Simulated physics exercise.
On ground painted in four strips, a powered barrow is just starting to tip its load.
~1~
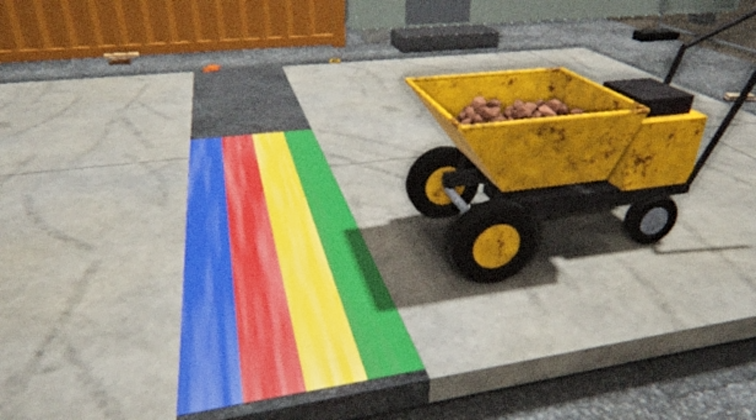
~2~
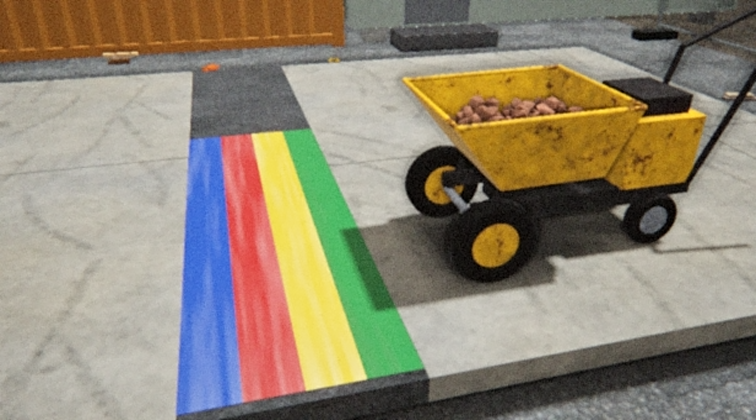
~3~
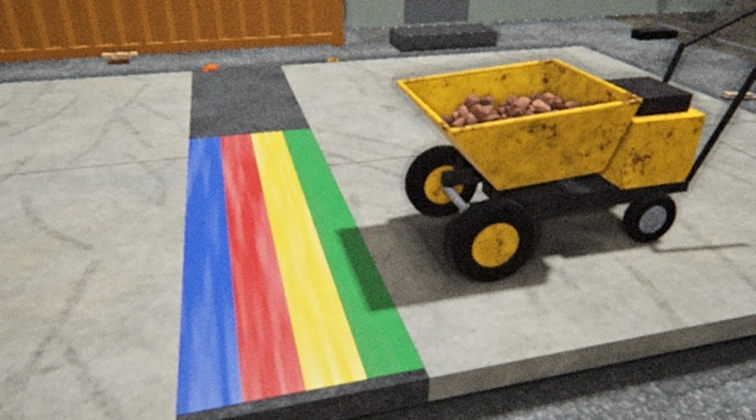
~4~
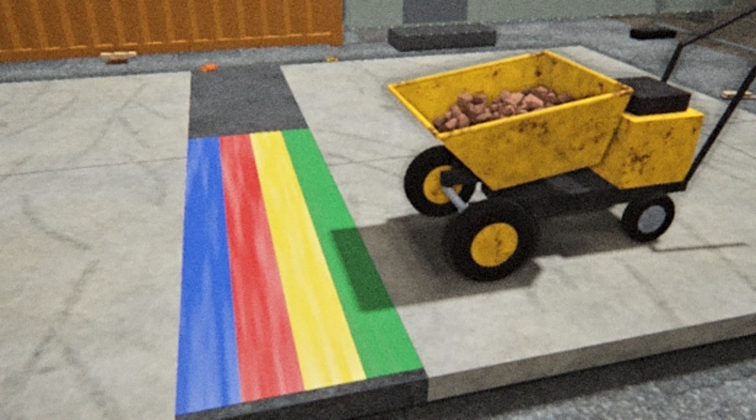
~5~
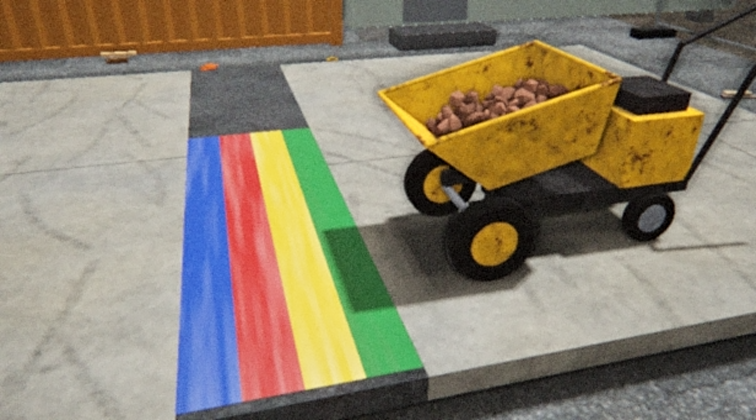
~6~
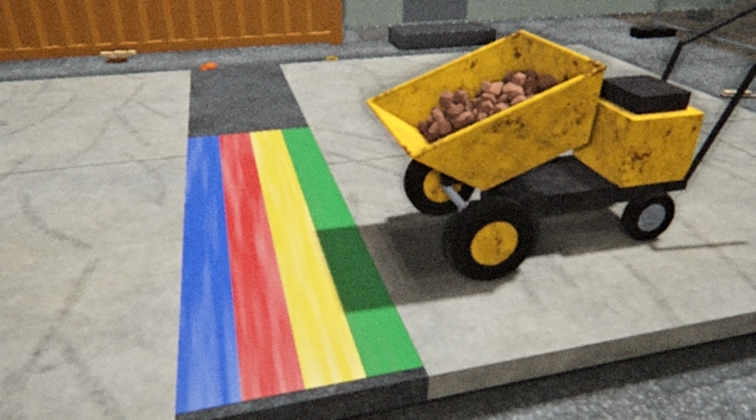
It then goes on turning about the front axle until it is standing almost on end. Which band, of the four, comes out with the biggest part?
The yellow band comes out ahead.
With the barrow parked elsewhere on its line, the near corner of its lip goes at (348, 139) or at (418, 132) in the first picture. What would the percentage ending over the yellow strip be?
You'd get around 0 in a hundred, then 20 in a hundred.
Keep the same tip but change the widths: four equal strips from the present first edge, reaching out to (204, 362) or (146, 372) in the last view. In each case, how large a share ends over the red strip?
First case 20 per cent, second case 20 per cent.
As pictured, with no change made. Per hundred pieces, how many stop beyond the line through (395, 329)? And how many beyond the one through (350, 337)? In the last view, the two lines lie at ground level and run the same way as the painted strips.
In order: 70 per cent, then 60 per cent.
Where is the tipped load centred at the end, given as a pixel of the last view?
I'd mark it at roughly (296, 263).
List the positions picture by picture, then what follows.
In the first frame, lip of the skip (461, 128), level; top of the load (524, 115), lumps of rubble; green strip (378, 329); yellow strip (324, 338); red strip (268, 348); blue strip (209, 358).
In the second frame, lip of the skip (457, 129), level; top of the load (522, 114).
In the third frame, lip of the skip (450, 132), tipped barely; top of the load (528, 115).
In the fourth frame, lip of the skip (439, 138), tipped a little; top of the load (521, 111).
In the fifth frame, lip of the skip (427, 145), tipped a little; top of the load (525, 97).
In the sixth frame, lip of the skip (413, 156), tipped clearly; top of the load (530, 98); green strip (377, 327); yellow strip (323, 336); red strip (267, 346); blue strip (208, 356).
Just after the last frame, skip tipped steeply; every one in the skip.
A moment on, skip tipped right over; the larger part in the skip; about a tenth over the green strip; about a tenth over the yellow strip; just a few over the red strip.
Further on, skip tipped right over; roughly a quarter in the skip; about a tenth over the green strip; roughly a third over the yellow strip; about a tenth over the red strip; about a tenth over the blue strip; just a few off the paint.
When it is over, skip tipped right over; roughly a quarter in the skip; about a tenth over the green strip; roughly a third over the yellow strip; about a tenth over the red strip; about a tenth over the blue strip; just a few off the paint.
